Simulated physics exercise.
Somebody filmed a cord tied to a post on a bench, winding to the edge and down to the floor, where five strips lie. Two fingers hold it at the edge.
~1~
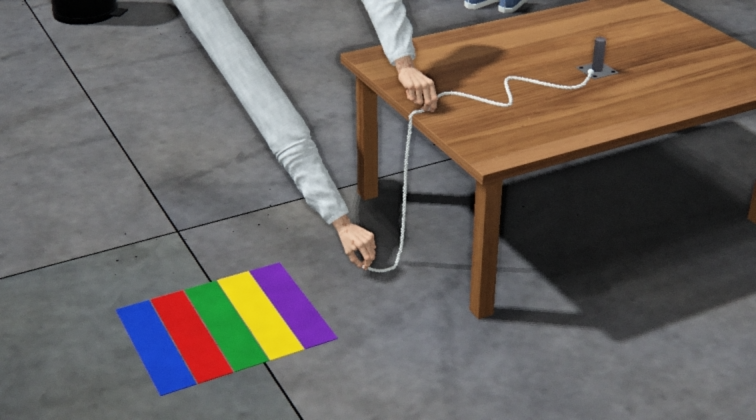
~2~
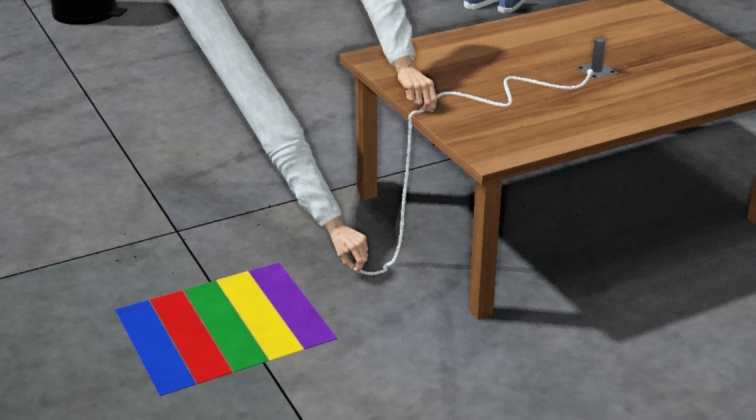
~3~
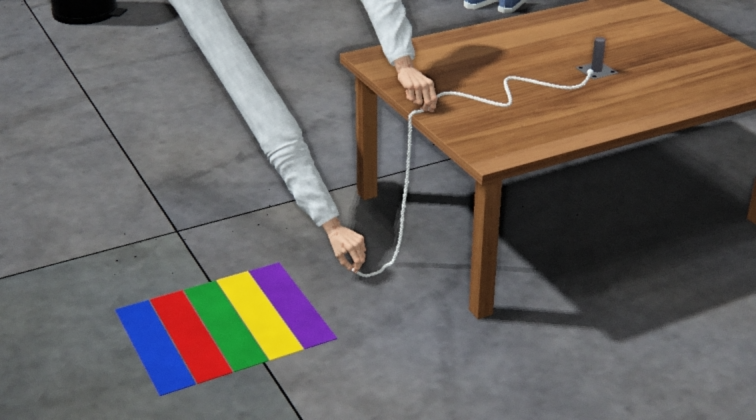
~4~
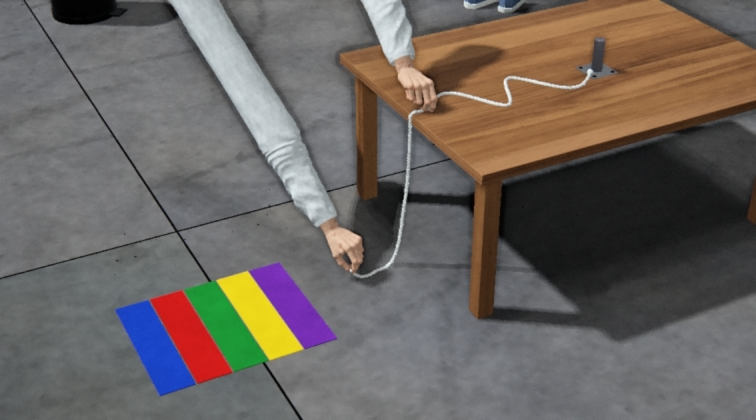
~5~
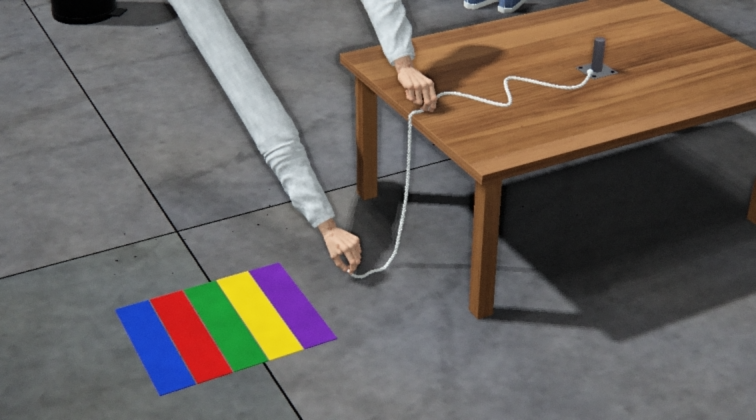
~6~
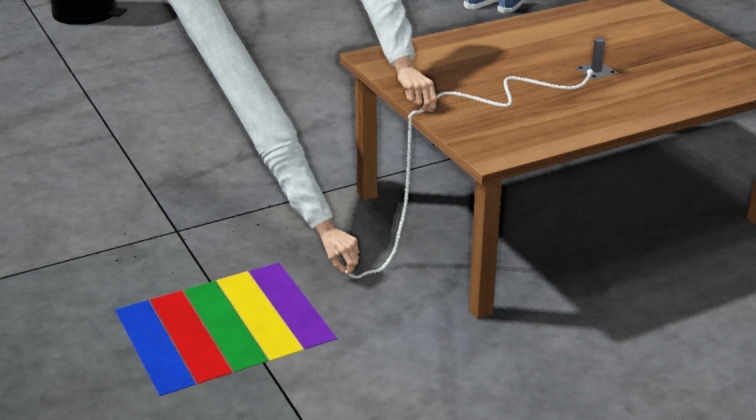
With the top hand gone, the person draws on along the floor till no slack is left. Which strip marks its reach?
The end stops over the blue strip.
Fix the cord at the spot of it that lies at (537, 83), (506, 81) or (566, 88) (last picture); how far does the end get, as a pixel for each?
Try by try, around (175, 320), (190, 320) and (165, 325).
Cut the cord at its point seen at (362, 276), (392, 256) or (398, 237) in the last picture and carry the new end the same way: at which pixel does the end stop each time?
Try by try, around (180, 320), (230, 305) and (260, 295).
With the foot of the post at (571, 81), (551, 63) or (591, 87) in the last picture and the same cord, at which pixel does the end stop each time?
In that order: (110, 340), (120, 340) and (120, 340).
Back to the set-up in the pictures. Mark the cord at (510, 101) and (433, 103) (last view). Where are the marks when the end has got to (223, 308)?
They go to (449, 104) and to (396, 169).
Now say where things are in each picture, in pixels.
In the first picture, end (363, 266); purple (311, 329); yellow (277, 339); green (242, 350); red (207, 362); blue (170, 373).
In the second picture, end (356, 269); cord through (579, 86) (505, 82) (483, 101) (426, 110) (407, 177) (400, 244).
In the third picture, end (353, 269).
In the fourth picture, end (351, 270); cord through (579, 86) (505, 82) (483, 101) (426, 110) (408, 176) (398, 244).
In the fifth picture, end (349, 271).
In the sixth picture, end (346, 271); cord through (579, 86) (505, 82) (483, 101) (426, 110) (408, 176) (397, 244).
Soon after, end near (223, 308); over green.
After that, end near (177, 322); over red.
At the stop, end near (152, 329); over blue. It gets as far as the blue strip.
